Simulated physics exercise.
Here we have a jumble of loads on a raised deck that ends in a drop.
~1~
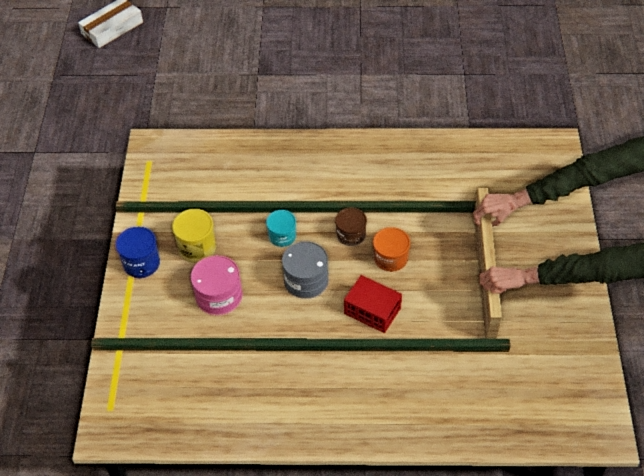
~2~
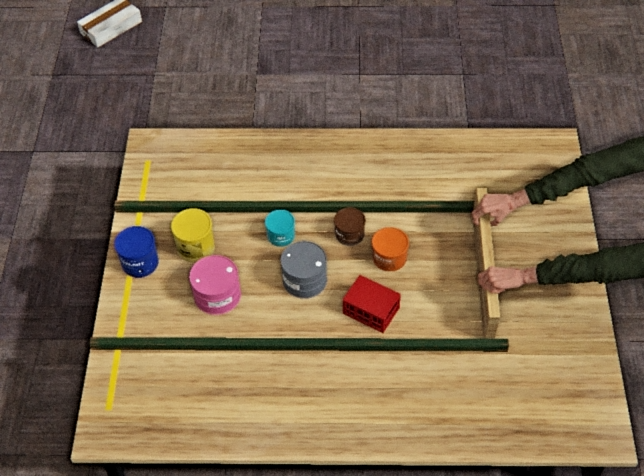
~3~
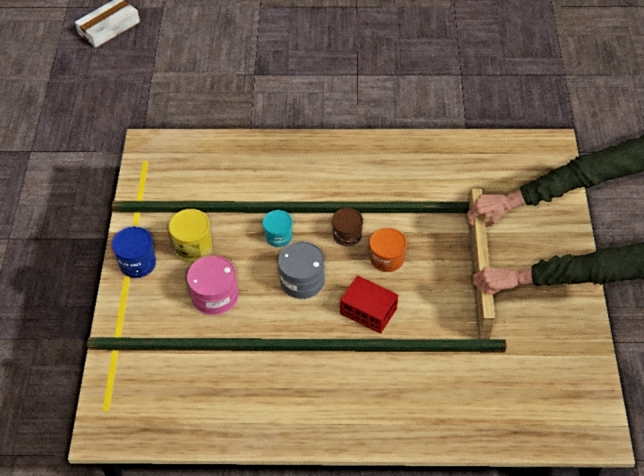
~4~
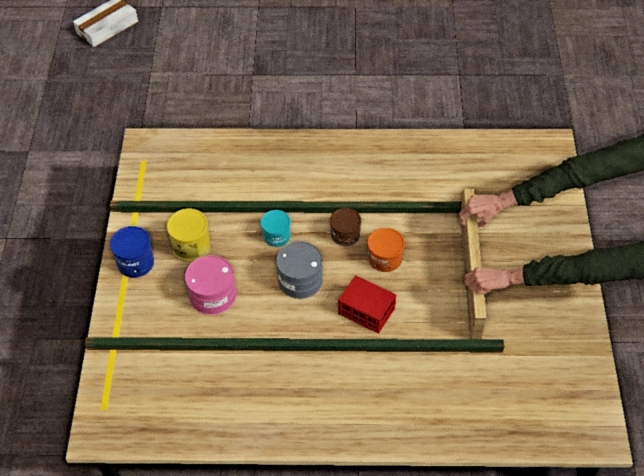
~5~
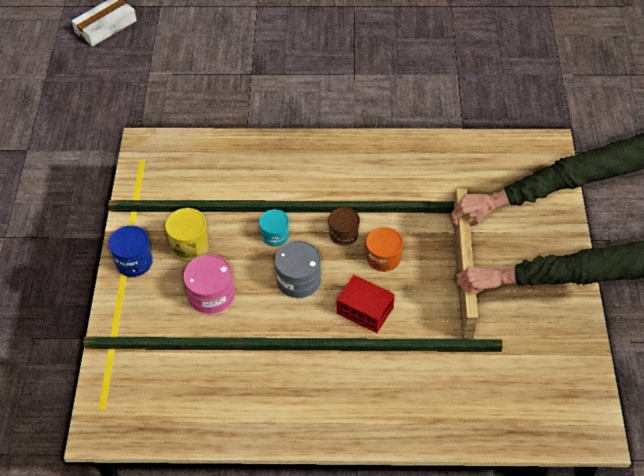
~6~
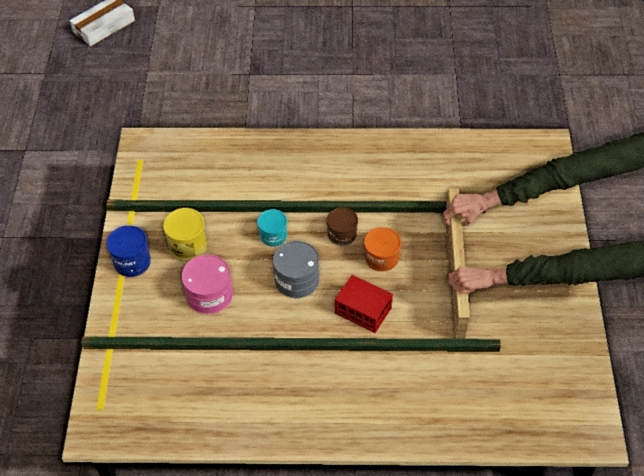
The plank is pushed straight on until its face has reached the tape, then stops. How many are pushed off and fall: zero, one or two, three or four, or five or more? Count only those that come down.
The number that fall off is three or four.
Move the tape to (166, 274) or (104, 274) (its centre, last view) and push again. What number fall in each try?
In that order 1 and 8.
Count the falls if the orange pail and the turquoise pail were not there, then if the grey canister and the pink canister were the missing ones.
Fallen: 3, and 3 in the other try.
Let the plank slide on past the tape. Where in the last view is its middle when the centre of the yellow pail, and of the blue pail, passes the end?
Its middle is around (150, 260) and around (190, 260).
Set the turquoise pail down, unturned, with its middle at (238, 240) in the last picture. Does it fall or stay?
The turquoise pail is lost.
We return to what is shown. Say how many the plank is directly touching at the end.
In contact: 4.
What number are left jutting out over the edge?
That would be 4.
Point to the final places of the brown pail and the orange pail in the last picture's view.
The brown pail stops around (114, 217); the orange pail around (106, 246).
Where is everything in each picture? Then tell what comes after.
Blue pail (139, 253); yellow pail (195, 237); pink canister (217, 285); plank (487, 263); tape (131, 275), in the first picture.
Yellow pail (194, 236); brown pail (350, 227), in the second picture.
Pink canister (213, 285); red crate (369, 304), in the third picture.
Blue pail (133, 252); plank (472, 263), in the fourth picture.
Yellow pail (188, 236); grey canister (299, 270), in the fifth picture.
Blue pail (129, 252); yellow pail (186, 236); pink canister (208, 285); plank (457, 263); tape (122, 274), in the sixth picture.
A little later, none off yet; blue pail at rest near (129, 252); yellow pail at rest near (186, 236); pink canister at rest near (208, 285).
Next, none off yet; blue pail moving near (126, 253); yellow pail shifted a little near (165, 242); pink canister shifted about its own width near (164, 287).
When it is over, the number that fall off is three or four; down, turquoise pail, pink canister, yellow pail and blue pail.
